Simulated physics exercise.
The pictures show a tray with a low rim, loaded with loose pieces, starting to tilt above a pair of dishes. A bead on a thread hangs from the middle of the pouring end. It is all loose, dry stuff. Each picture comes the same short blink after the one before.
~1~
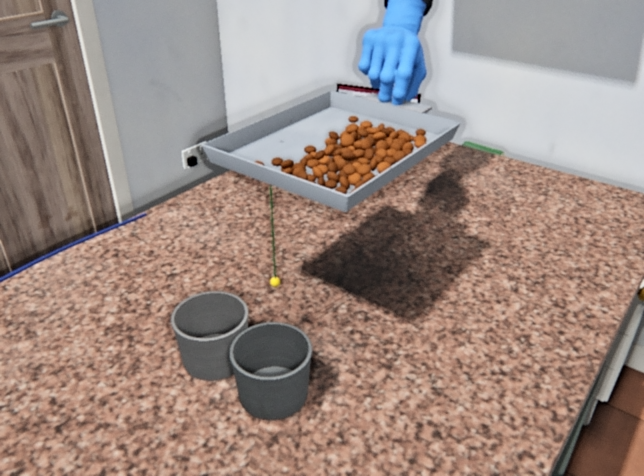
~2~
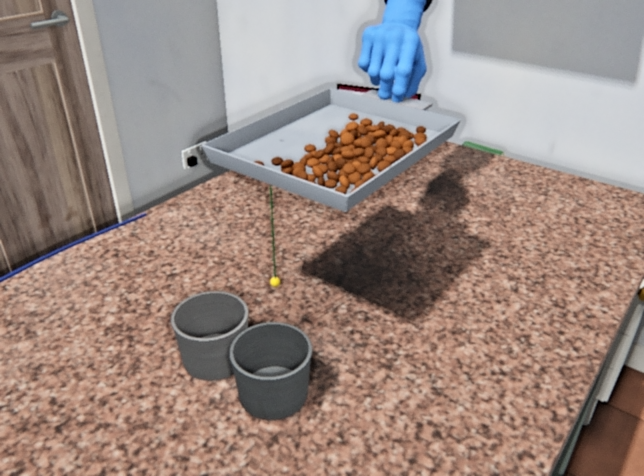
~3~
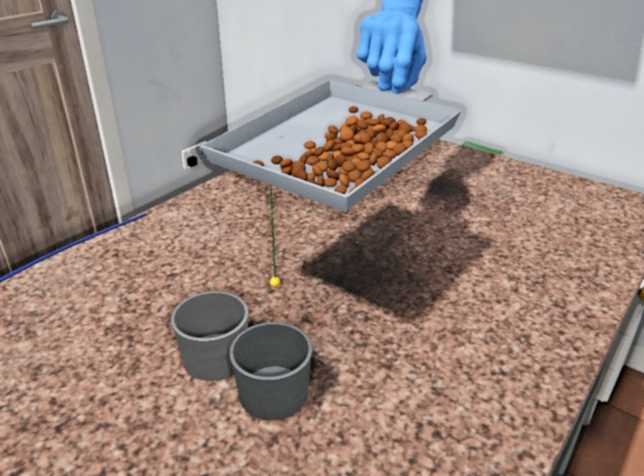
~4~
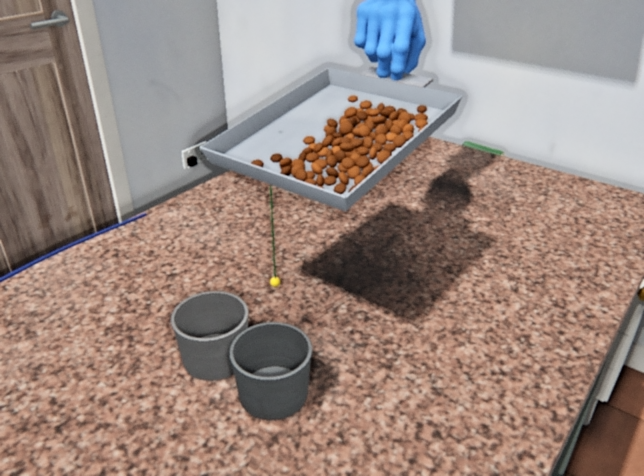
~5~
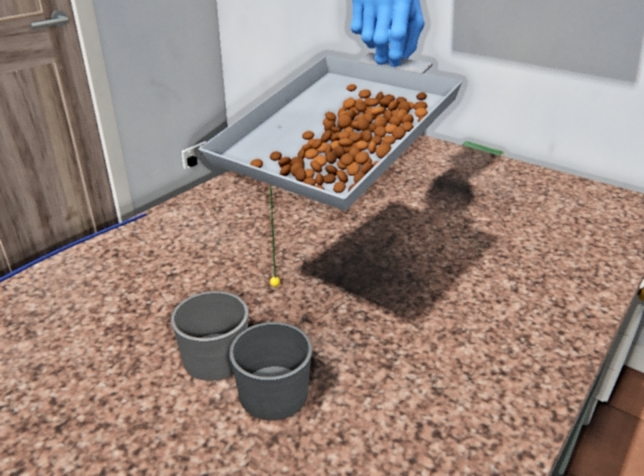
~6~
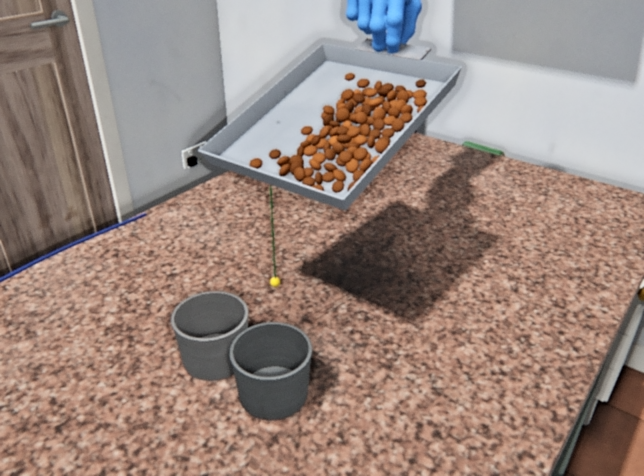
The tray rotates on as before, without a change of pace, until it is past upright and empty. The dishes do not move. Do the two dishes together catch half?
In the dishes lies the larger part of it.
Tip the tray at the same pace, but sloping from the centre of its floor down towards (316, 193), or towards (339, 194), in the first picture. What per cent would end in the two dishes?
In turn 20 and 0 in a hundred.
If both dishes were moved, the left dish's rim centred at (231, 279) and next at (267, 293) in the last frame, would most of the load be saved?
One: Below a half. Two: The smaller part.
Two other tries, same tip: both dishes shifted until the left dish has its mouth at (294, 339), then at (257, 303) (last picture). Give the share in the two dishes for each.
Near 20 % and 30 %.
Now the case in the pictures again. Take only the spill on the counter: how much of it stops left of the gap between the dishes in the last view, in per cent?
Some 60 per cent.
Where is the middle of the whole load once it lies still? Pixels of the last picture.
Roughly at (246, 368).
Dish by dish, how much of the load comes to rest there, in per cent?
The left dish has 30 per cent, the right dish has 40.
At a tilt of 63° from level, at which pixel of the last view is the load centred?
Near (284, 157).
Soon, tray tipped steeply; nearly all on the tray; a stray few in the air.
A while on, tray tipped past a quarter turn; about a third on the tray; about a quarter in the right dish; a small part in the left dish; a small part outside both; about a quarter in the air.
Towards the end, tray tipped past a quarter turn; about a third in the right dish; about a quarter in the left dish; about a third outside both.
Finally, tray tipped past a quarter turn; about a third in the right dish; about a quarter in the left dish; about a third outside both.
